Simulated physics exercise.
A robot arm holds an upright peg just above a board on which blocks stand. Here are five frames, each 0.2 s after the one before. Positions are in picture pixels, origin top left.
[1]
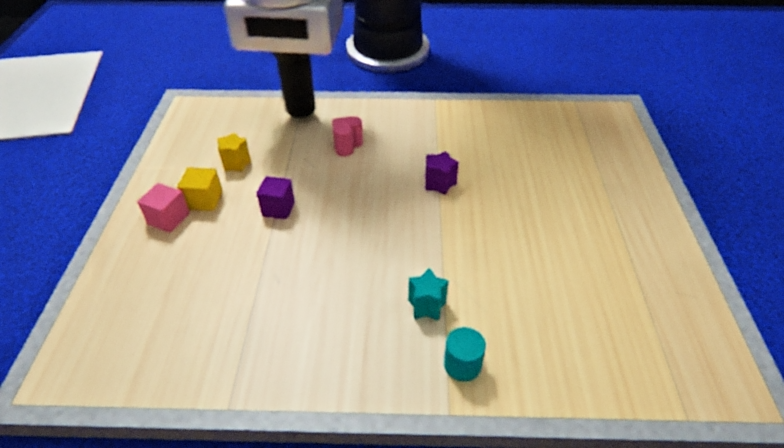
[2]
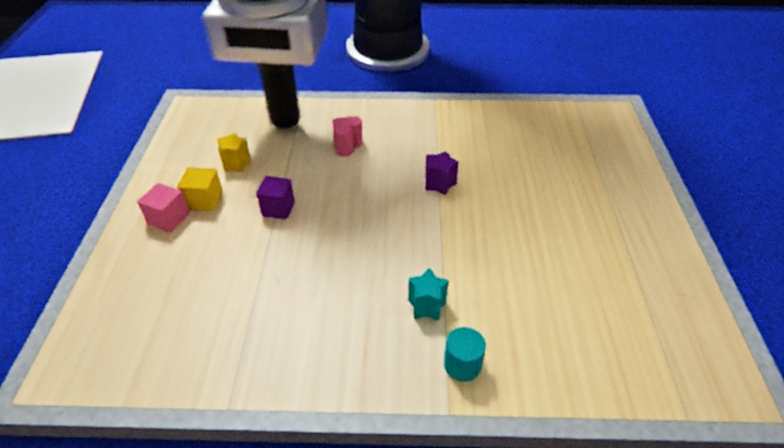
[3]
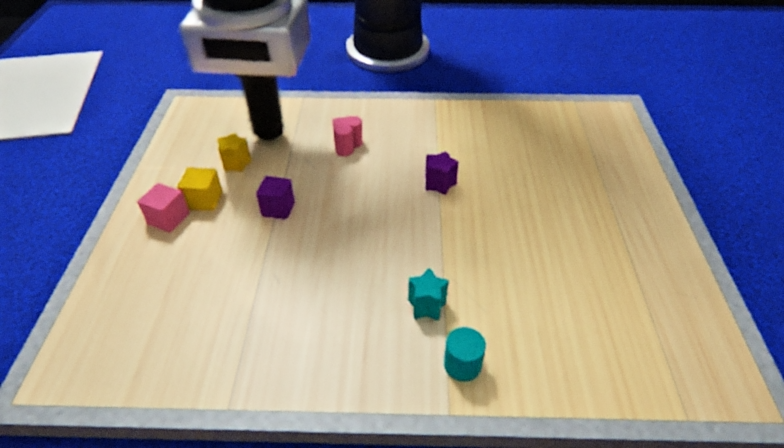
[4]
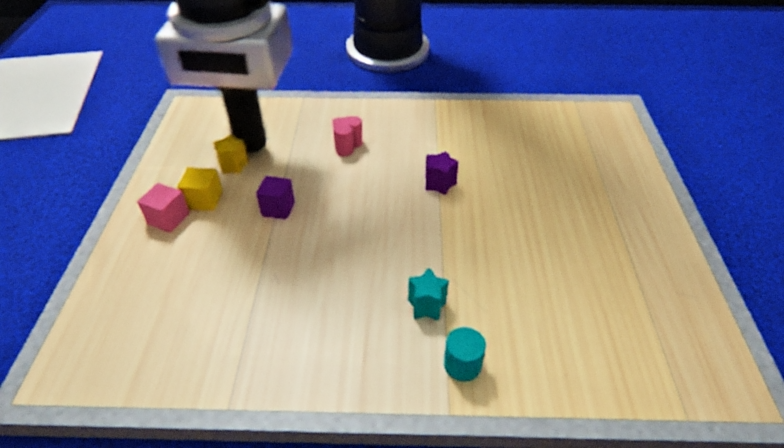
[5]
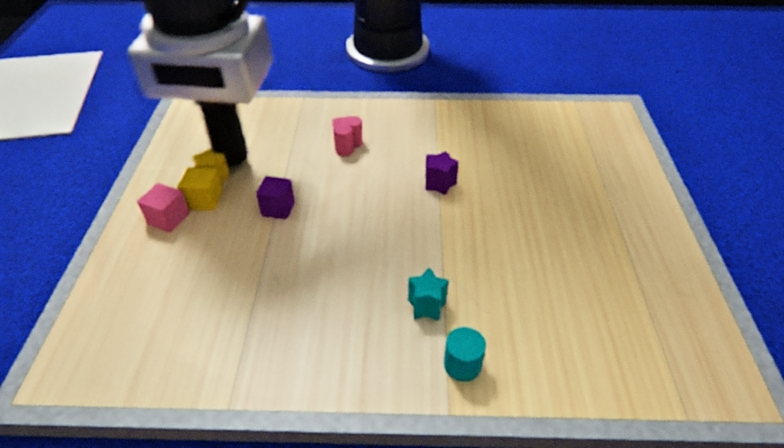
A robot arm moves its peg down and left, pushing the yellow star toward the yellow block.
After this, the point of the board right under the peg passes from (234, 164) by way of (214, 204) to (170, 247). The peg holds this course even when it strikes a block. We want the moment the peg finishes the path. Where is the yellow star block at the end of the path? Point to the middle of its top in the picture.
By then it is at (130, 244).
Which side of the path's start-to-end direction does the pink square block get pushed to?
Shifts right.
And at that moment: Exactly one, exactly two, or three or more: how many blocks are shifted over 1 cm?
Most likely three or more.
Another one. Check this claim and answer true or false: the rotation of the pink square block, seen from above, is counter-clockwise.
The statement is false.
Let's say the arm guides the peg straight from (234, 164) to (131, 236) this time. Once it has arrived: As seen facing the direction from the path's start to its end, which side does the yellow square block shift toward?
To the left.
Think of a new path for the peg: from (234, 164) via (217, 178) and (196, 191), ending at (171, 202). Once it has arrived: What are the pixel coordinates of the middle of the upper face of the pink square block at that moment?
In the picture, it is at (127, 221).
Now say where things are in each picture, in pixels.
In the first frame, peg's lower end (301, 110); pink square block (159, 196); yellow square block (197, 177); yellow star block (230, 141); purple square block (274, 186).
In the second frame, peg (285, 120); blocks still.
In the third frame, peg (269, 131); blocks still.
In the fourth frame, peg (251, 144); yellow star block (227, 144).
In the fifth frame, peg (232, 157); pink square block (159, 196); yellow square block (197, 177); yellow star block (207, 158); purple square block (274, 186).
The first path, step by step. One third of the way, peg (219, 184); pink square block (144, 208), turned 65° clockwise; yellow square block (179, 206); yellow star block (190, 185).
Two thirds of the way, peg (198, 211); pink square block (127, 217), turned 95° clockwise; yellow square block (155, 238); yellow star block (165, 214).
At the end, peg (167, 240); pink square block (103, 228), turned 155° clockwise; yellow square block (122, 272), turned 15° anticlockwise; yellow star block (130, 244); purple square block still.
